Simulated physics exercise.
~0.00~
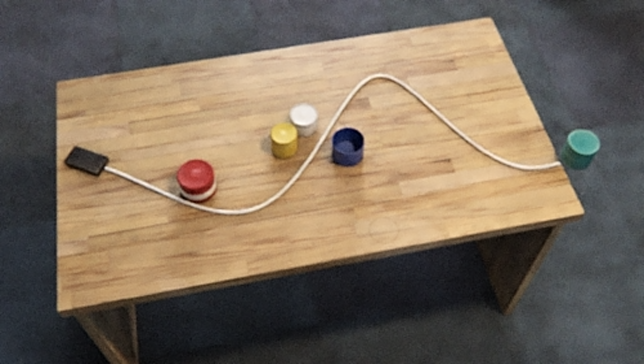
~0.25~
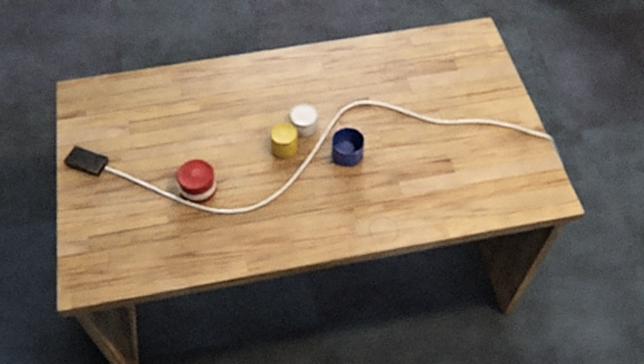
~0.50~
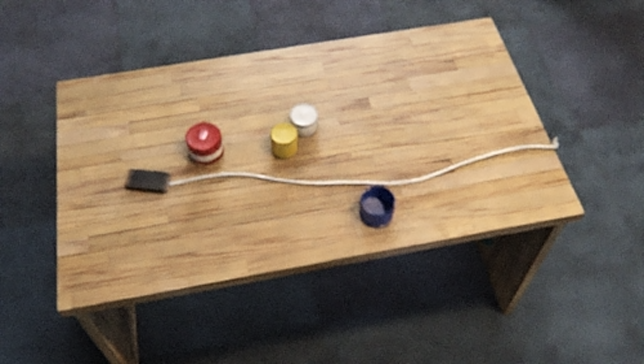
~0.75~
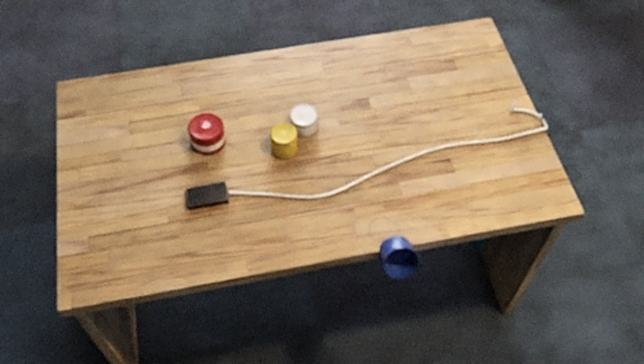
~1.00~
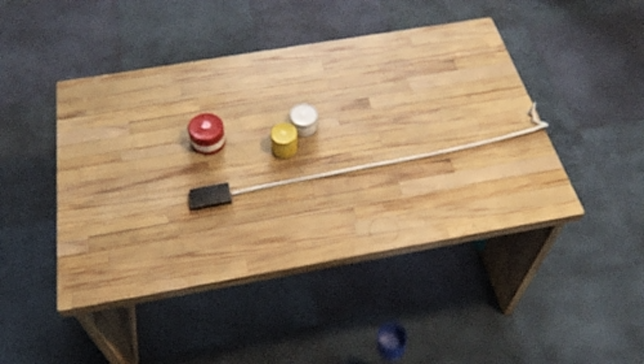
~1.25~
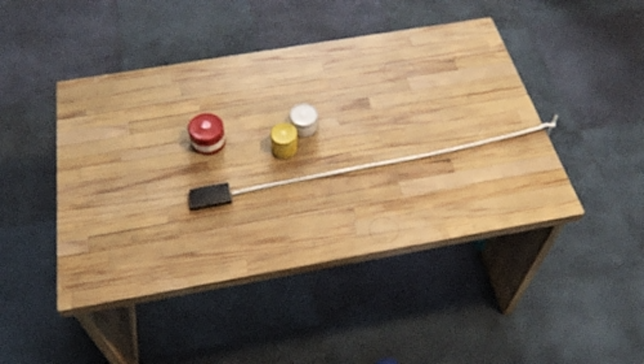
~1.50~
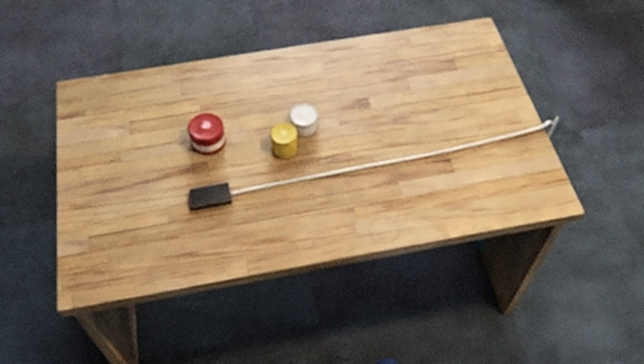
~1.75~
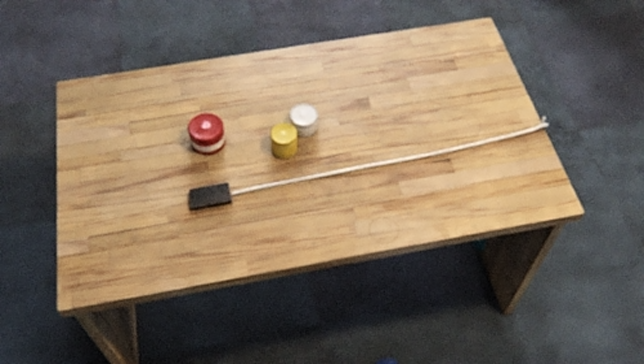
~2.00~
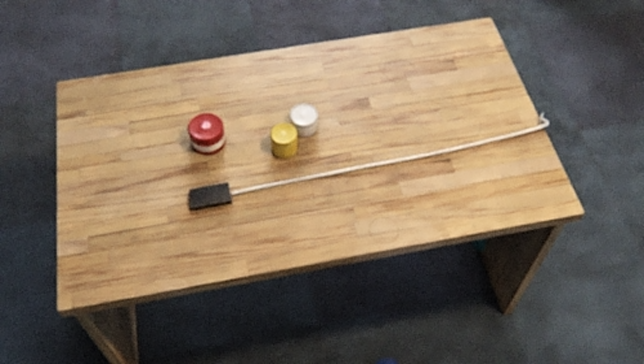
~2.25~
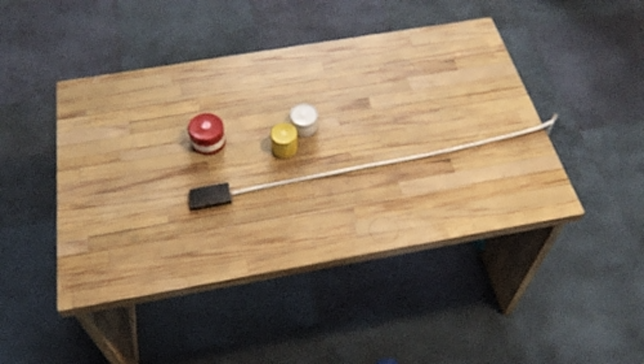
A teal cylinder tied to a white cord drops off the right side of a wooden table and vanishes from sight, pulling the curved cord after it. As the curves flatten, the cord sweeps a blue cup toward the near edge, nudges a red tin slightly away from that edge, and drags a black phone to the right. The cup tips over the near edge and falls toward the floor. The phone stops on the left half of the table, with the cord drawn nearly straight to the right edge. The red tin, yellow tub and white canister remain on top.
